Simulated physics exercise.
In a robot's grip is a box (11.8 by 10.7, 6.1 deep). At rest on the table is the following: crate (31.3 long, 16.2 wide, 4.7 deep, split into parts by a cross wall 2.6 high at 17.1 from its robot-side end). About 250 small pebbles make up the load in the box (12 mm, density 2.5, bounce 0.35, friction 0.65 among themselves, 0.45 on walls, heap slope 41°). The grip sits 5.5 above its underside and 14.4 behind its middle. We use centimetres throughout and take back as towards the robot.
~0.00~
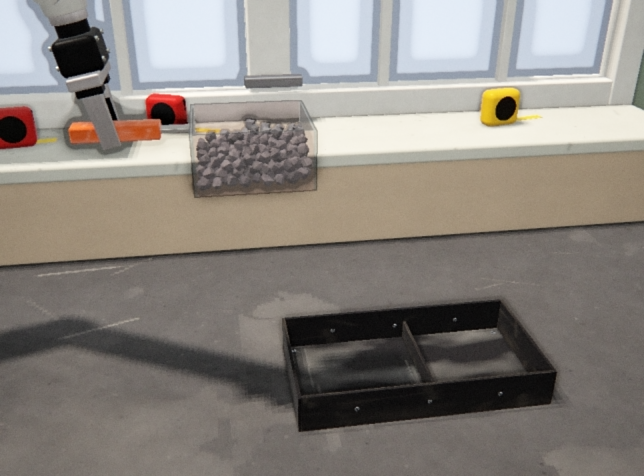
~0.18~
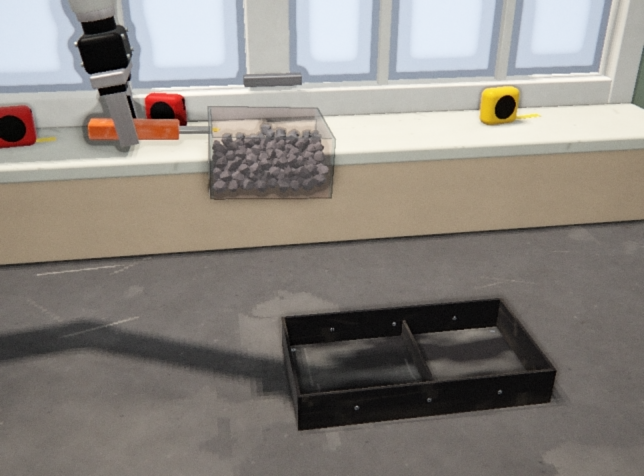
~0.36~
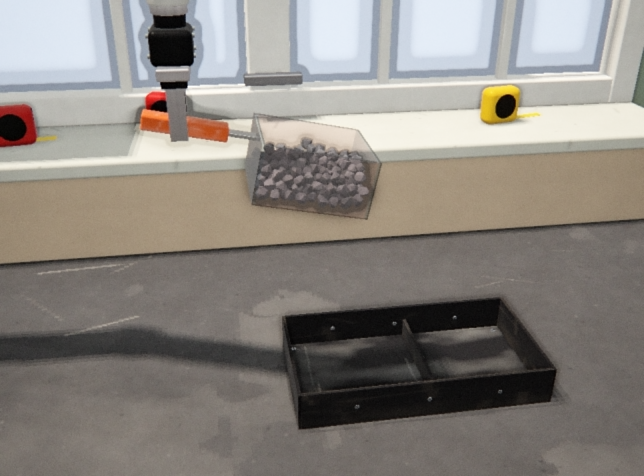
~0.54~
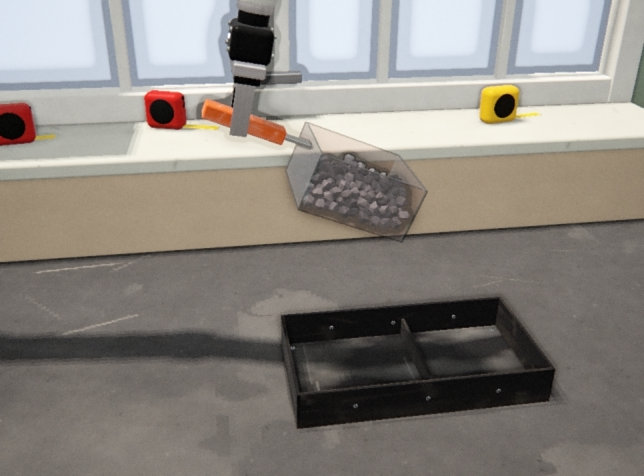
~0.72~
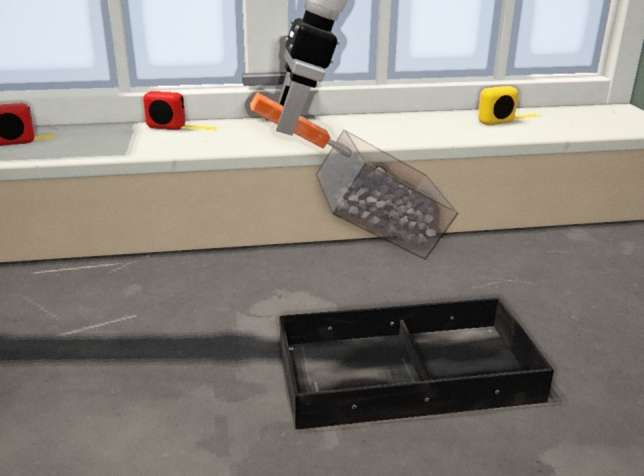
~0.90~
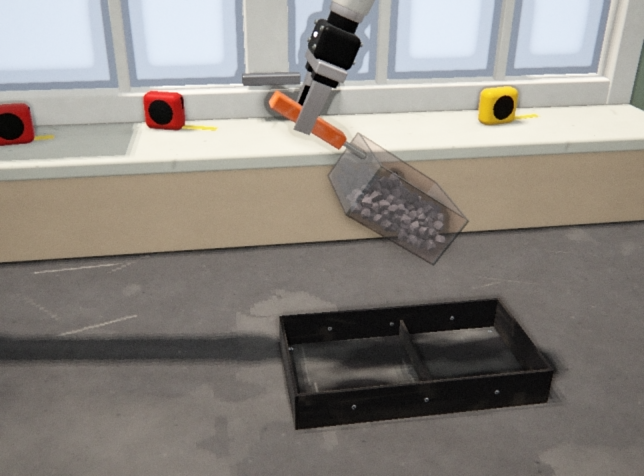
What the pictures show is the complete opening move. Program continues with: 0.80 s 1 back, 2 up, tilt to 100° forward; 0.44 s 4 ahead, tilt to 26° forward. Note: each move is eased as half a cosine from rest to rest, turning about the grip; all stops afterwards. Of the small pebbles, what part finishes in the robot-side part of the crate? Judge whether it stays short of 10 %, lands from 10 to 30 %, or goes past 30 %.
It lands from 10 to 30 %.
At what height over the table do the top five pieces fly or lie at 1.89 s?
About 26 cm above the table.
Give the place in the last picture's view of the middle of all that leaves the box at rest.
Centre estimate: Around (335, 367).
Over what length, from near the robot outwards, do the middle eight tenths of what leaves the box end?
It covers roughly 14 centimetres.
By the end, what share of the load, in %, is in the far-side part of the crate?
About 0 %.
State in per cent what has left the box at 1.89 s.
By then about 20 % is out.
After 1.40 s, tilted 79° forward, highest piece 27 above the table; 248 in the box.
After 1.89 s, tilted 70° forward, highest piece 27 above the table; 193 in the box, 49 in the robot-side part, 4 on the table or floor, 2 in flight or on a rim.
After 2.34 s, tilted 26° forward, highest piece 30 above the table; 192 in the box, 50 in the robot-side part, 4 on the table or floor, 2 in the far-side part.
After 3.39 s, tilted 26° forward, highest piece 30 above the table; 192 in the box, 50 in the robot-side part, 4 on the table or floor, 2 in the far-side part.
In the end, 192 in the box, 50 in the robot-side part, 4 on the table or floor, 2 in the far-side part. That is 20 % in the robot-side part of the crate.
